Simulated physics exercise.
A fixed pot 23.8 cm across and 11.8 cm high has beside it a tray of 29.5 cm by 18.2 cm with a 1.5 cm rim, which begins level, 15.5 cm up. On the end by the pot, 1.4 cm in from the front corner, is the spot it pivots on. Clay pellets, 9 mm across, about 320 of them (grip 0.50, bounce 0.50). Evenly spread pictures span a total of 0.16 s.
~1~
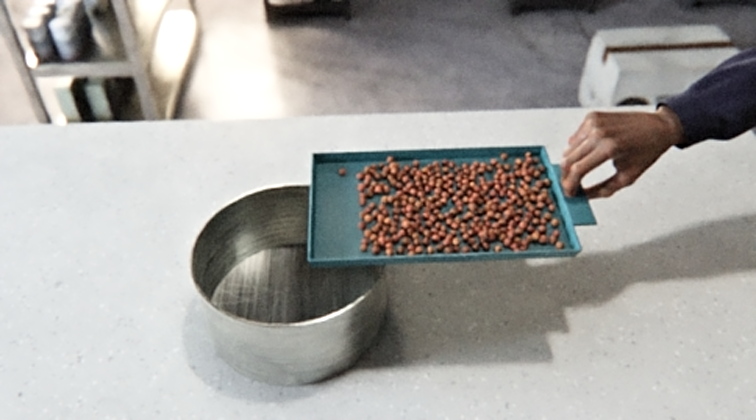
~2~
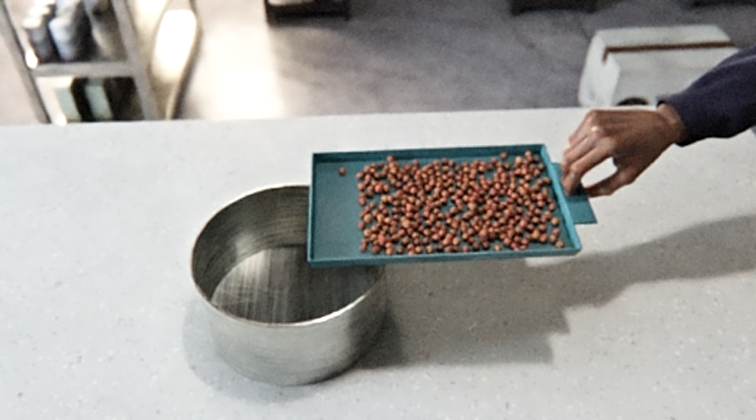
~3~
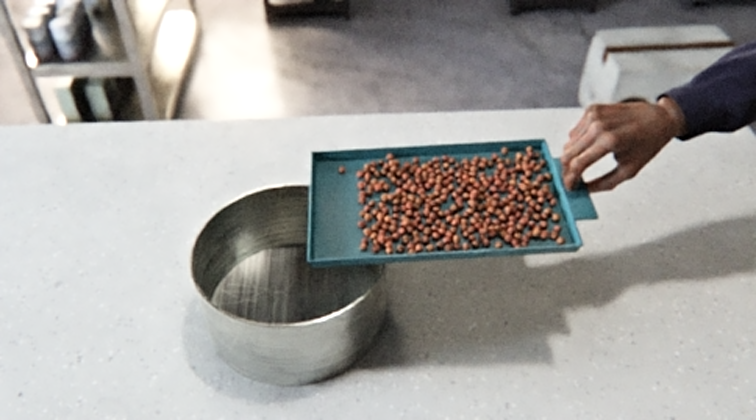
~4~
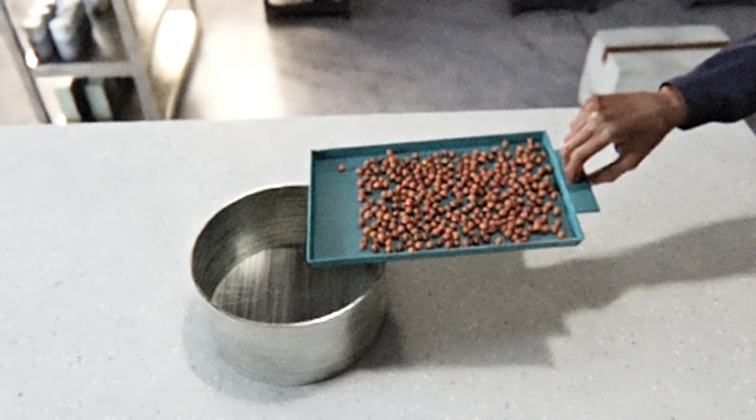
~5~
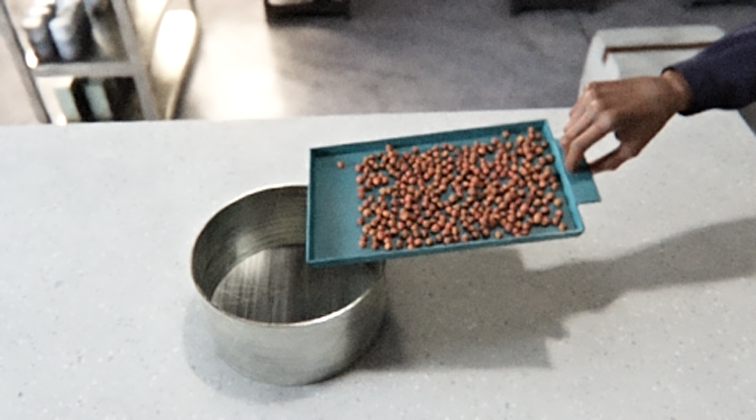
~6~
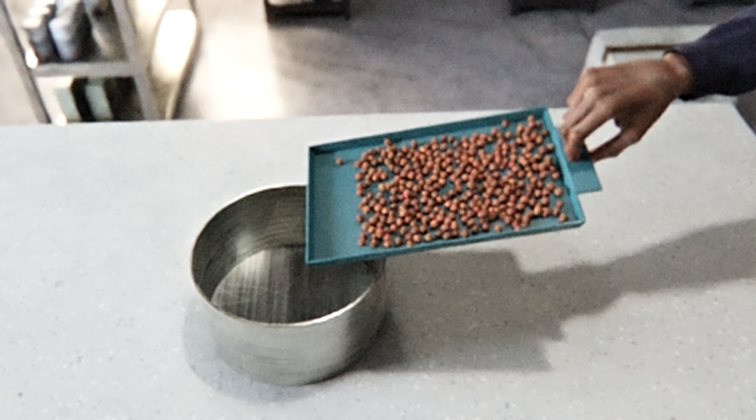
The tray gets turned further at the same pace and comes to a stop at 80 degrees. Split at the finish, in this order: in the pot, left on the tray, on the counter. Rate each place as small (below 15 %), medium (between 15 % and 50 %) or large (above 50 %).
Pot - large; left on the tray - small; counter - small.
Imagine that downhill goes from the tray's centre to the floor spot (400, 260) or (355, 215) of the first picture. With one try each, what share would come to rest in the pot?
The share comes to about 45 in a hundred, then about 85 in a hundred.
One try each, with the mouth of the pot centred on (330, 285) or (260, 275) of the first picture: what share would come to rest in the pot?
Around 95 per cent, then around 95 per cent.
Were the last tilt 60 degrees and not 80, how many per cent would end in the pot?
The pot would get around 65 per cent.
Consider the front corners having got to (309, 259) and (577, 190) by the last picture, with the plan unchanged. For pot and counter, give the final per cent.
Pot: 90, counter: 5.
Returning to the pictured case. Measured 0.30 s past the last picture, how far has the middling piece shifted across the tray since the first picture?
Roughly 4 cm.
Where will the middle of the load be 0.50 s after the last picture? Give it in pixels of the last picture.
The load's centre is near (307, 224) at that time.
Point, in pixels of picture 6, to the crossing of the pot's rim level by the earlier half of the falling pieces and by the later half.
First half close to (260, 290), second half close to (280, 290).
Then, 0.30 s after the last picture, tilt 45 degrees; the tray holds 100 %, the pot 0 %.
Then, 0.50 s after the last picture, tilt 68 degrees; the tray holds 90 %, the pot 5 %.
Then, 0.82 s after the last picture, tilt 80 degrees; the tray holds 15 %, the pot 80 %.
In the end, pot 95 %, tray 5 %, counter 5 %.
